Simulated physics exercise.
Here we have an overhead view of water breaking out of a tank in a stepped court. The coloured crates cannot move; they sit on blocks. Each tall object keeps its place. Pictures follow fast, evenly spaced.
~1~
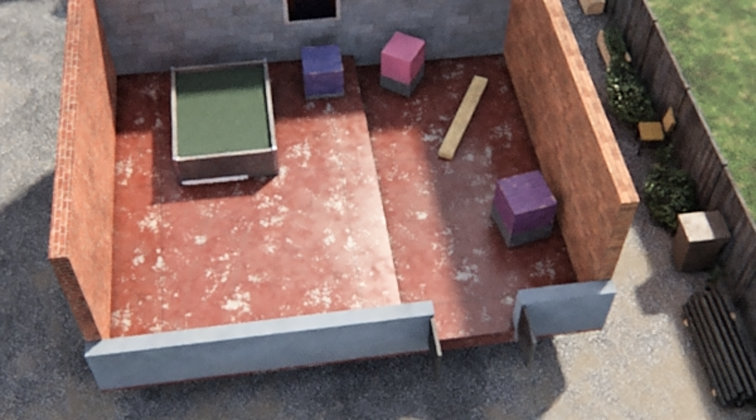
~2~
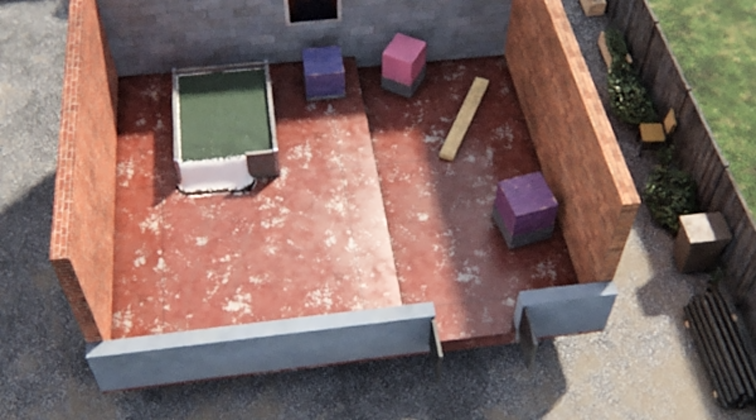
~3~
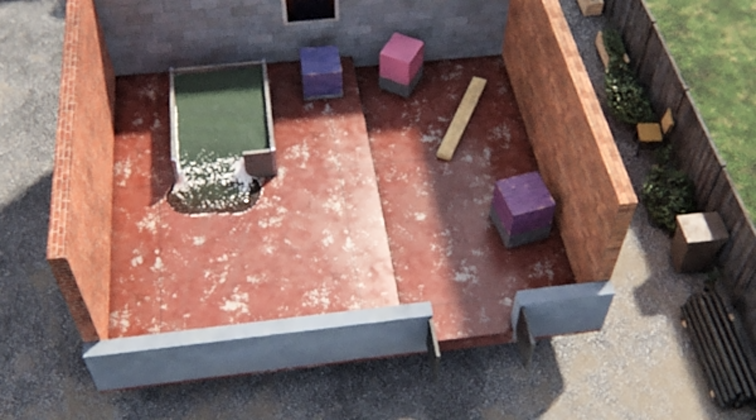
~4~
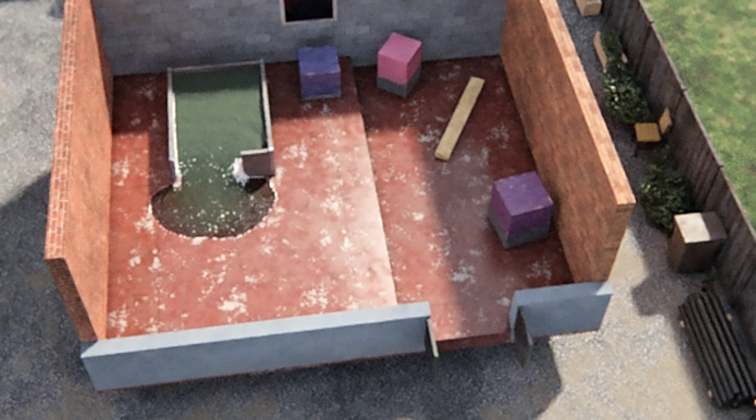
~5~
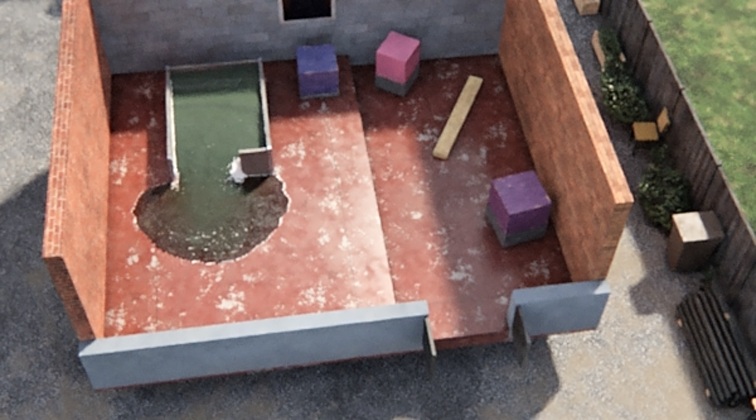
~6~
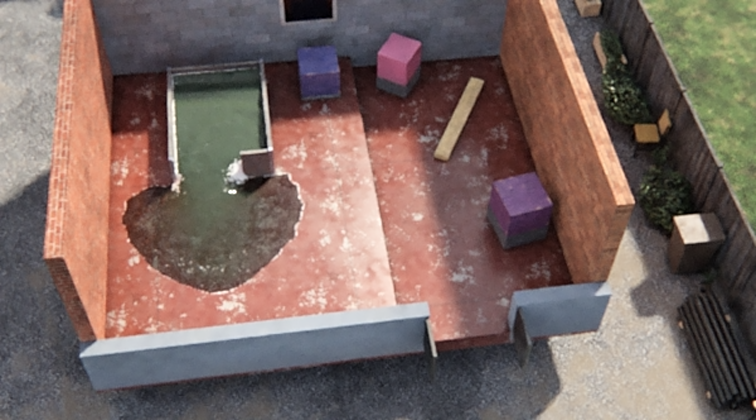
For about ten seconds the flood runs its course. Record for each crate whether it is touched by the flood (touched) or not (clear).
Record: Purple crate clear, blue crate clear, pink crate clear.
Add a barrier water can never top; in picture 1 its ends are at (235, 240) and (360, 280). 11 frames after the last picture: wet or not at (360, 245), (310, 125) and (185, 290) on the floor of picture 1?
First inundated, then unwetted, then inundated.
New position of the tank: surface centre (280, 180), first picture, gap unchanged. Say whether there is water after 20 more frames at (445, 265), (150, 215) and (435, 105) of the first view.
As listed: Awash, wet, free of water.
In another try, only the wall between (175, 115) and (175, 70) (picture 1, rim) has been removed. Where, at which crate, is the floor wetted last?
The crate marked purple.
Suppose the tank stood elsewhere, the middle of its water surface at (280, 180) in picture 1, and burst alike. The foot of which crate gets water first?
I'd say the purple one is first.
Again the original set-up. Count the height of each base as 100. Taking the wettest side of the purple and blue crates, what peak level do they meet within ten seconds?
40 %, then 0 %.
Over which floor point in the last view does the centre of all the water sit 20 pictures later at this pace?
That puts it at around (229, 233).
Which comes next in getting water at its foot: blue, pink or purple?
I'd pick the one in purple.
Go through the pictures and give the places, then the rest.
The first picture shows still water in the tank at (223, 111).
In the second picture, water pours out at (215, 172) and has run to (182, 190).
In the third picture, water pours out at (212, 172) and has run to (243, 208).
In the fourth picture, the front is at (239, 232), out from the gap at (211, 173).
In the fifth picture, water pours out at (209, 171) and has run to (235, 255).
In the sixth picture, water pours out at (210, 173) and has run to (226, 286).
A moment on, water covers 25 % of the floor; the purple crate not reached, the blue crate not reached, the pink crate not reached.
Next, water covers 25 % of the floor; the purple crate not reached, the blue crate not reached, the pink crate not reached.
Then, water covers 35 % of the floor; the purple crate not reached, the blue crate not reached, the pink crate not reached.
Later, water covers 60 % of the floor; the purple crate water round its plinth, the blue crate not reached, the pink crate not reached.
In the end, water covers 75 % of the floor; the purple crate stayed above the water, the blue crate stayed above the water, the pink crate stayed above the water.
